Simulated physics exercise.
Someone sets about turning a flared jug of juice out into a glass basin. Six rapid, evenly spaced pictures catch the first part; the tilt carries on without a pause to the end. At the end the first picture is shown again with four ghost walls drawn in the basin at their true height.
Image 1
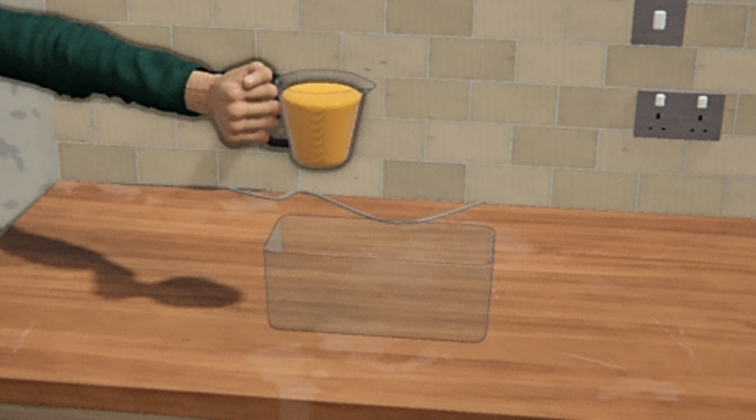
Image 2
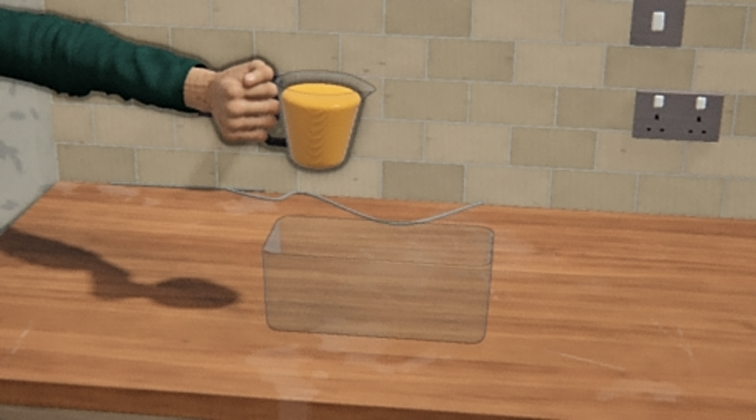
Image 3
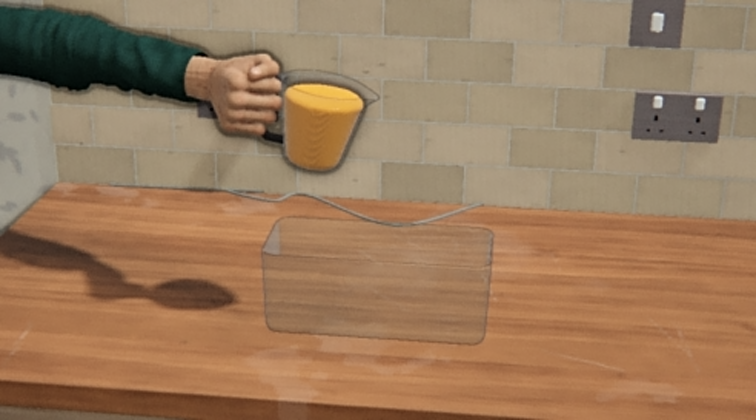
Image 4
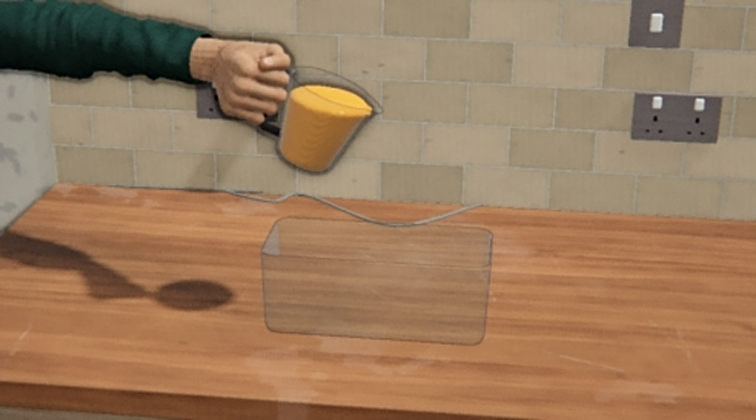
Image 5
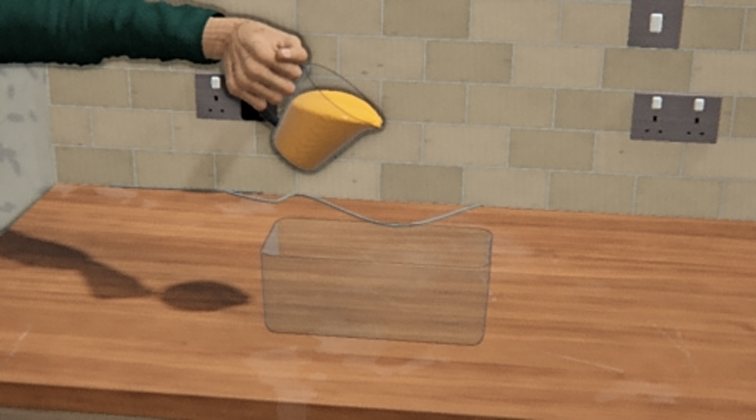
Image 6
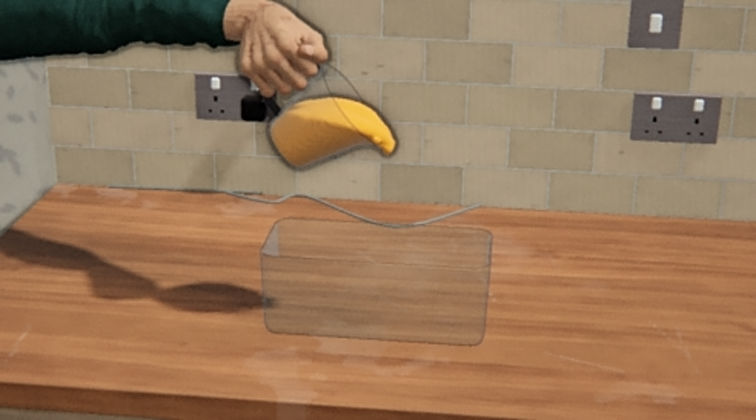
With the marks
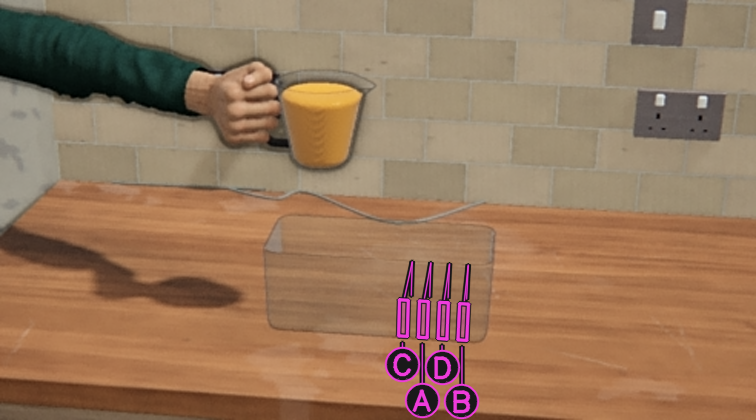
In the video, a hand in a dark green sleeve holds a flared jug of orange juice above a clear glass basin on a wooden counter, then tilts it increasingly to the right until juice comes over the lip.
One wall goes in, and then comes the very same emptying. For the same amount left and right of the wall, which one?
Use slot C.
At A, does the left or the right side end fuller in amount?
More ends on the left.
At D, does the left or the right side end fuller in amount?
The left side.
On the marked copy, A at (422, 344); B at (461, 346); C at (402, 342); D at (442, 345).
With A, about 82 % ends left of the wall and 14 % right of it; 4 % is lost outside.
With B, about 86 % ends left of the wall and 6 % right of it; 8 % is lost outside.
With C, about 56 % ends left of the wall and 37 % right of it; 7 % is lost outside.
With D, about 85 % ends left of the wall and 6 % right of it; 9 % is lost outside.
